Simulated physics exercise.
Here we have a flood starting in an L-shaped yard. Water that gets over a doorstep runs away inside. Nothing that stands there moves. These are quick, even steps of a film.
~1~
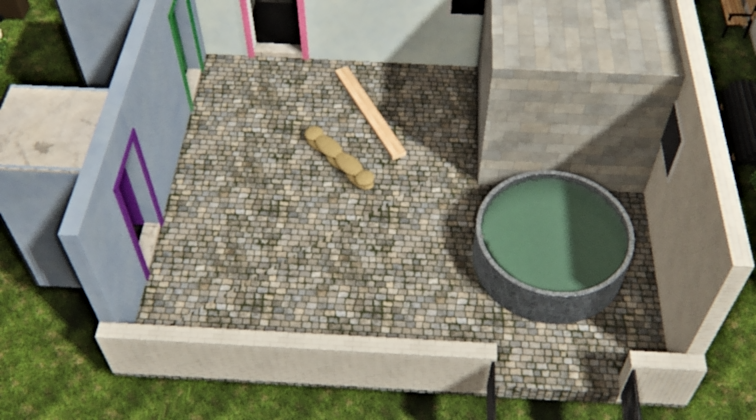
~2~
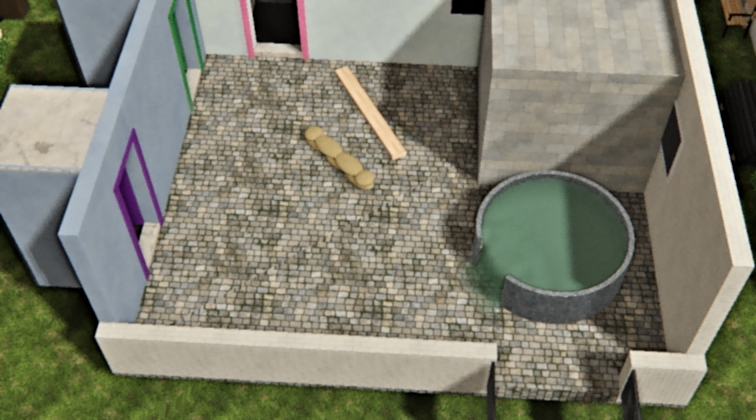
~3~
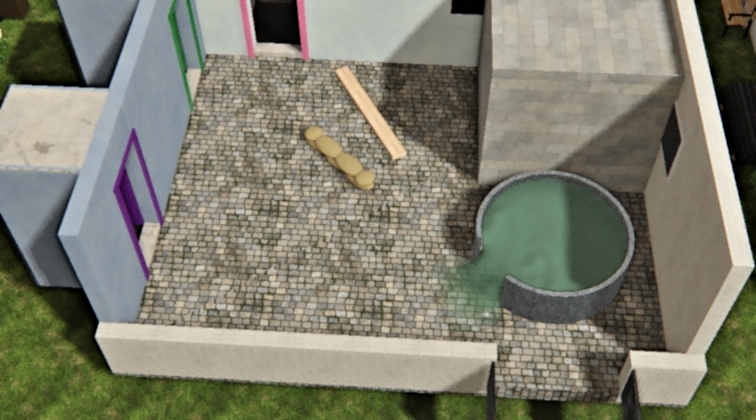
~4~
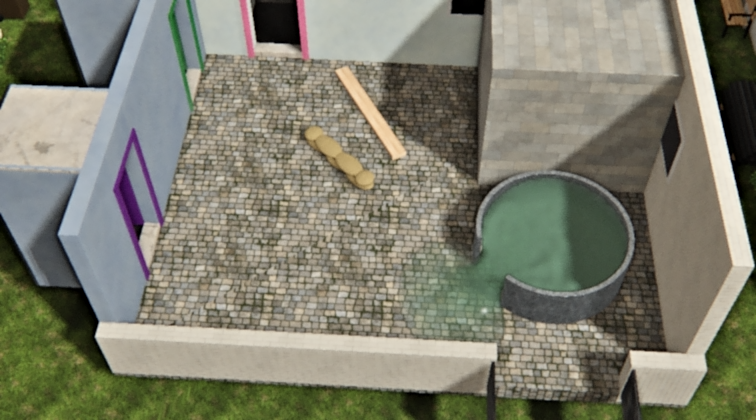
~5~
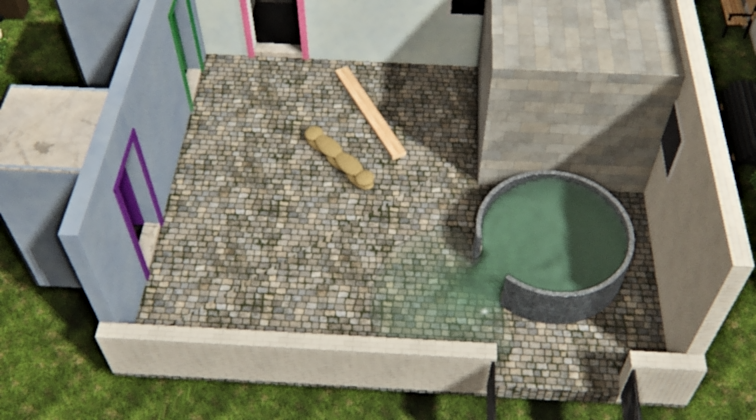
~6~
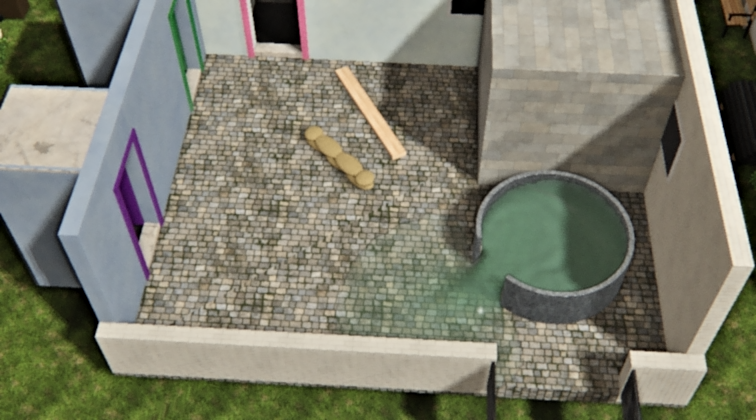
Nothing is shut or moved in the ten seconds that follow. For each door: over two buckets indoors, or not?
In the end: The green door holds within the limit; the purple door floods; the pink door holds within the limit.
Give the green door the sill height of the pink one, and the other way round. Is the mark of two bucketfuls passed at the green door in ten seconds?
One by one: Green door takes less.
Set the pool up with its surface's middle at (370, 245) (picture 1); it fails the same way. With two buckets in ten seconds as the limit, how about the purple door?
Purple door goes over.
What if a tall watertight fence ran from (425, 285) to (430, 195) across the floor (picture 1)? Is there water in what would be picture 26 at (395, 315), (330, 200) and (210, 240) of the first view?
In that order: Wet, not flooded, wet.
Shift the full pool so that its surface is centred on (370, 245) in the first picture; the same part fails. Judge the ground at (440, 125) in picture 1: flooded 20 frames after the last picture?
At that place: Not flooded.
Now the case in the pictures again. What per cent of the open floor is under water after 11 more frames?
Some 35 per cent.
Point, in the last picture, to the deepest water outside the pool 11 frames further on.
Near (130, 348).
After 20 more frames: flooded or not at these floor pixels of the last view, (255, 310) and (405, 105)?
In that order: Under water, no water.
A moment on, water covers 25 % of the floor; the green door not reached, the purple door not reached, the pink door not reached.
Next, water covers 35 % of the floor; the green door not reached, the purple door not reached, the pink door not reached.
Then, water covers 45 % of the floor; the green door not reached, the purple door over two buckets in, the pink door not reached.
Later, water covers 65 % of the floor; the green door wet at the sill, nothing in, the purple door over two buckets in, the pink door wet at the sill, nothing in.
In the end, water covers 90 % of the floor; the green door under two buckets in, the purple door over two buckets in, the pink door wet at the sill, nothing in.
